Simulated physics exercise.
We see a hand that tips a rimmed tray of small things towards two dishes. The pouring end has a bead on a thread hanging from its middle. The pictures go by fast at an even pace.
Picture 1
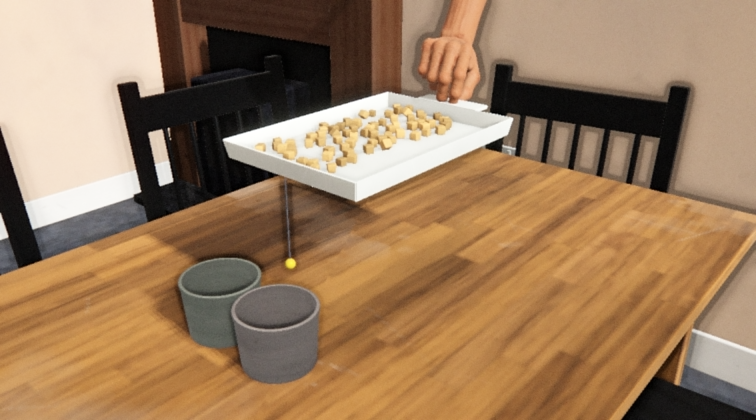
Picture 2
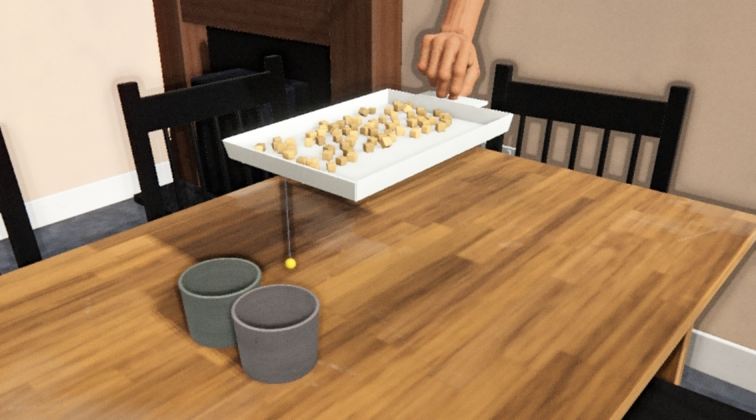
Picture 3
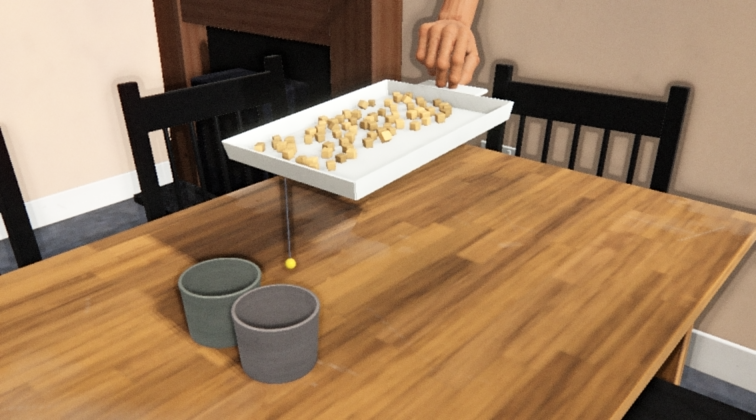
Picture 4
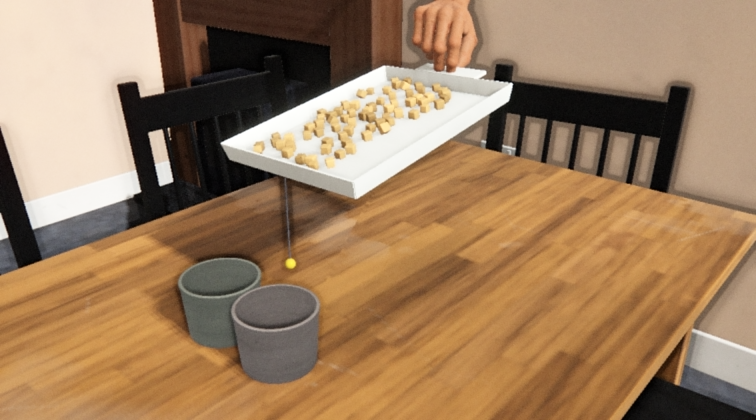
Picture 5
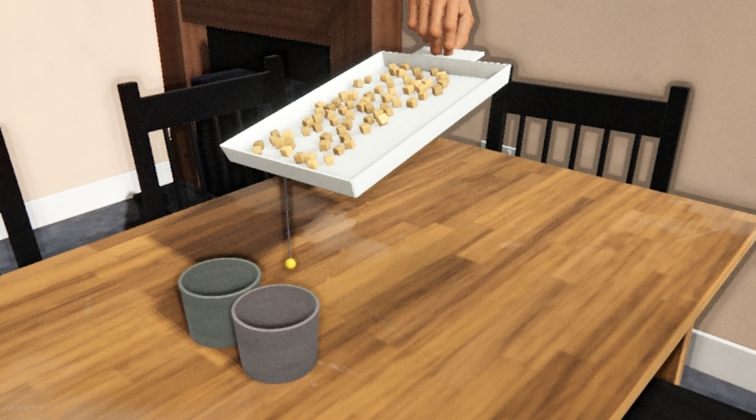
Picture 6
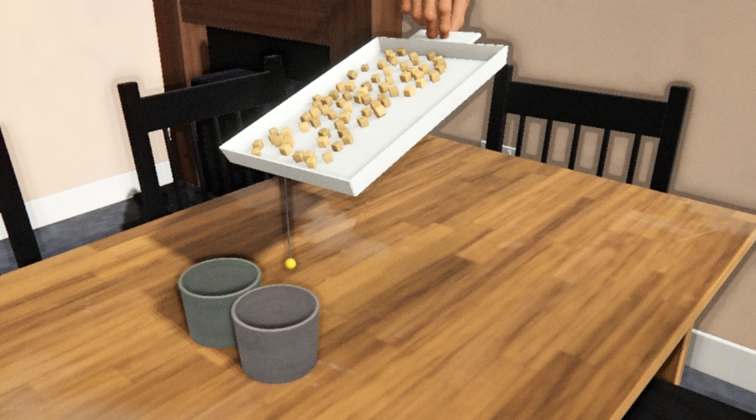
At first, a hand holds a white rimmed tray of small wooden cubes almost level above a wooden table, near two dark cups, with a yellow bead hanging beneath its near end. The hand then steadily raises the far end, so the tray slants more steeply, while a few cubes shift slightly.
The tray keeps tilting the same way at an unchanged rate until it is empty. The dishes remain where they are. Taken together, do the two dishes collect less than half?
Caught: Above half.
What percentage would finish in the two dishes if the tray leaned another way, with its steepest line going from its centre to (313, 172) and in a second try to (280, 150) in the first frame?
For the first aim it is 70 in a hundred, for the second 10 in a hundred.
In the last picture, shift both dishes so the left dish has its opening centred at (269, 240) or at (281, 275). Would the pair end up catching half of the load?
Well, it comes to a lesser portion at first and a lesser portion after that.
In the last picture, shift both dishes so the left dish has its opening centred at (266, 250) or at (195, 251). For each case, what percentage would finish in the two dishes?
0, then 50 %.
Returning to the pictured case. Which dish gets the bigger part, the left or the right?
Result: The left of the two takes it.
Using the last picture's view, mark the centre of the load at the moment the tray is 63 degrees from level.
Check around (264, 136) in the last picture.
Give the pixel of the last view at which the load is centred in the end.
Centre at rest: Close to (224, 326).
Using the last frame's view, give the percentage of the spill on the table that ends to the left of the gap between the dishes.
Estimate: About 90 in every hundred.
Just after the last frame, tray tipped steeply; almost all on the tray; just a few in the air.
A moment on, tray tipped past a quarter turn; the larger part on the tray; just a few in the right dish; about a tenth in the left dish; about a tenth outside both; just a few in the air.
Further on, tray tipped past a quarter turn; about a tenth in the right dish; roughly half in the left dish; roughly a third outside both.
When it is over, tray tipped past a quarter turn; about a tenth in the right dish; roughly half in the left dish; roughly a third outside both.
